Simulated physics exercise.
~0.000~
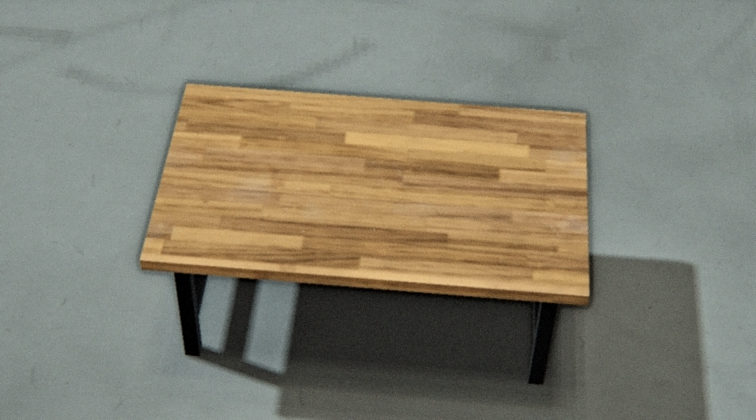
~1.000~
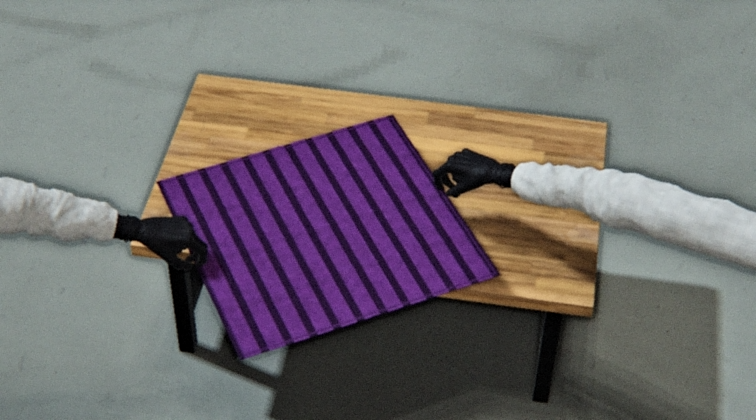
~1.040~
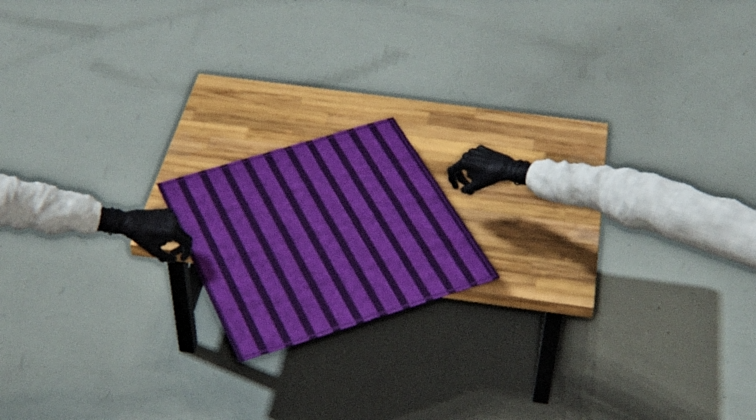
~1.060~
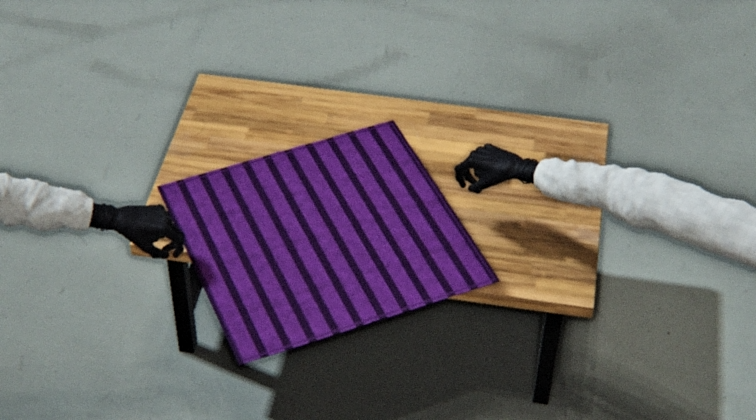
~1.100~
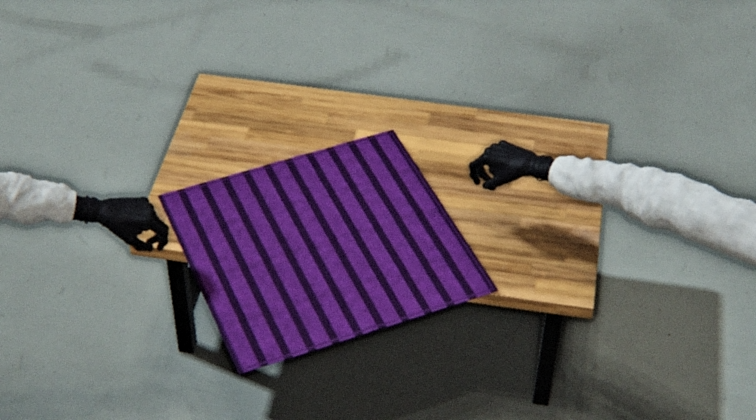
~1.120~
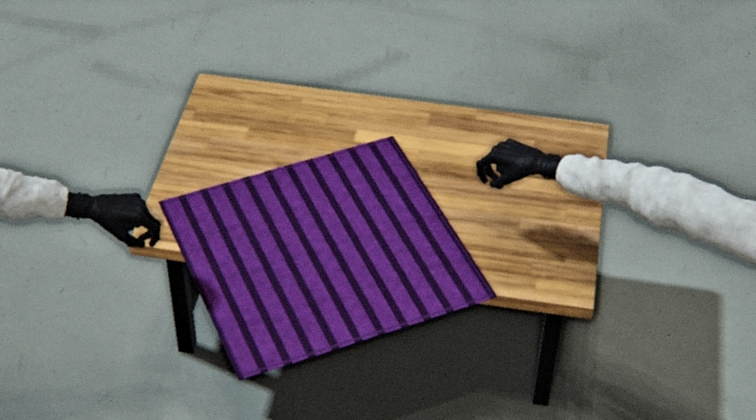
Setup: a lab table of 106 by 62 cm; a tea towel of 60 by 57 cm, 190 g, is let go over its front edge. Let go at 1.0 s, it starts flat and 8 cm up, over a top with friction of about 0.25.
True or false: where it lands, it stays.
False.
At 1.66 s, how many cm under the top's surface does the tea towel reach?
At that moment it reaches about 44 cm below the top.
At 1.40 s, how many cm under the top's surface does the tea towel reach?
Roughly 38 centimetres below the top.
After 1.4 s, 45 % of the tea towel is still over the top.
After 1.7 s, 0 % of the tea towel is still over the top.
After 1.9 s, 0 % of the tea towel is still over the top.
After 2.2 s, 0 % of the tea towel is still over the top.
After 4.4 s, 0 % of the tea towel is still over the top.
